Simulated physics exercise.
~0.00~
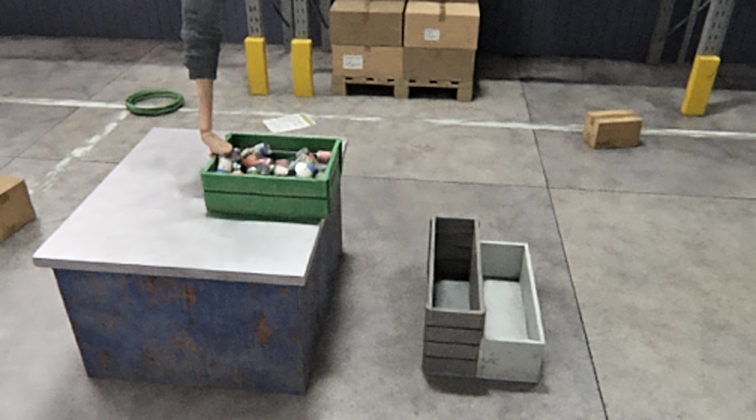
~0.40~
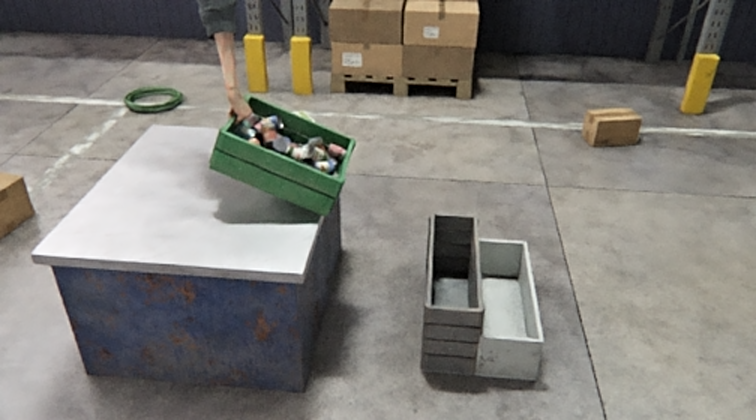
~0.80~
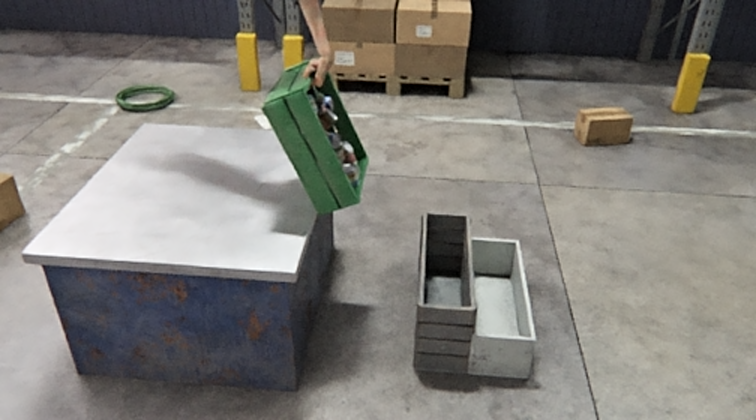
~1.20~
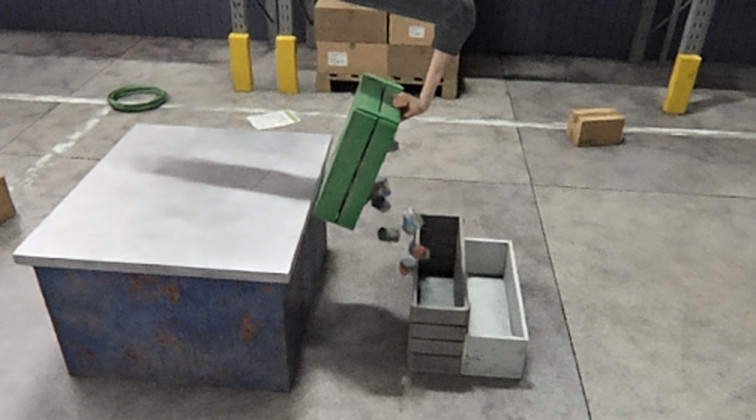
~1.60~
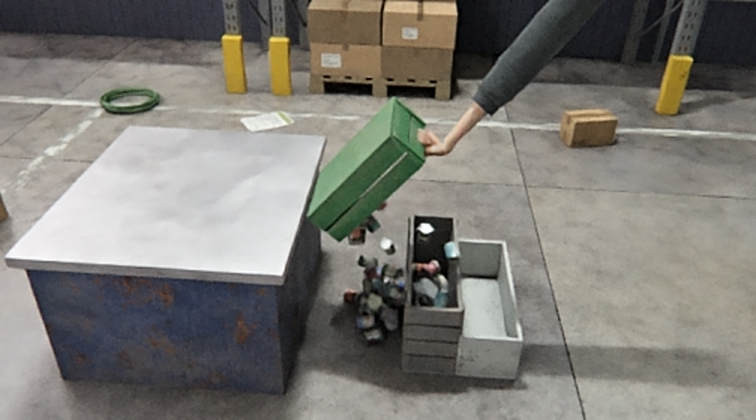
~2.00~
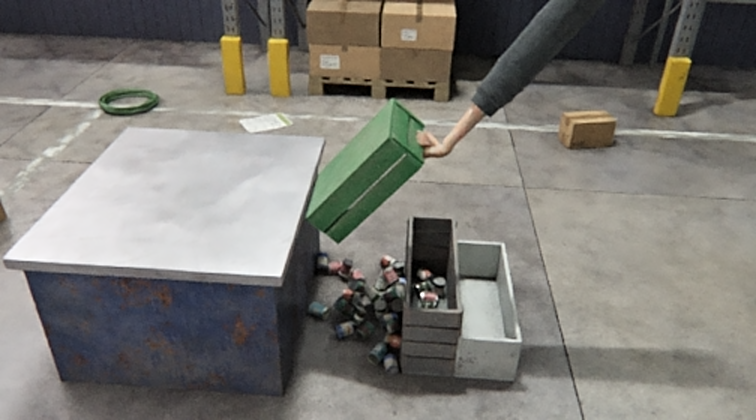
A green crate full of small tins sits at the right end of a pale-topped bench with rusty blue sides, seen from above in a warehouse with stacked cardboard boxes and yellow posts behind. On the floor to the right stand an empty grey bin and, beyond it, a white tote. A hand lifts the crate's left end and tips it over the bench's edge. Tins spill out, some dropping into the grey bin and many hitting the floor before it. The crate stays steeply tilted in the hand, with most tins scattered between bench and bin, and the tote empty.
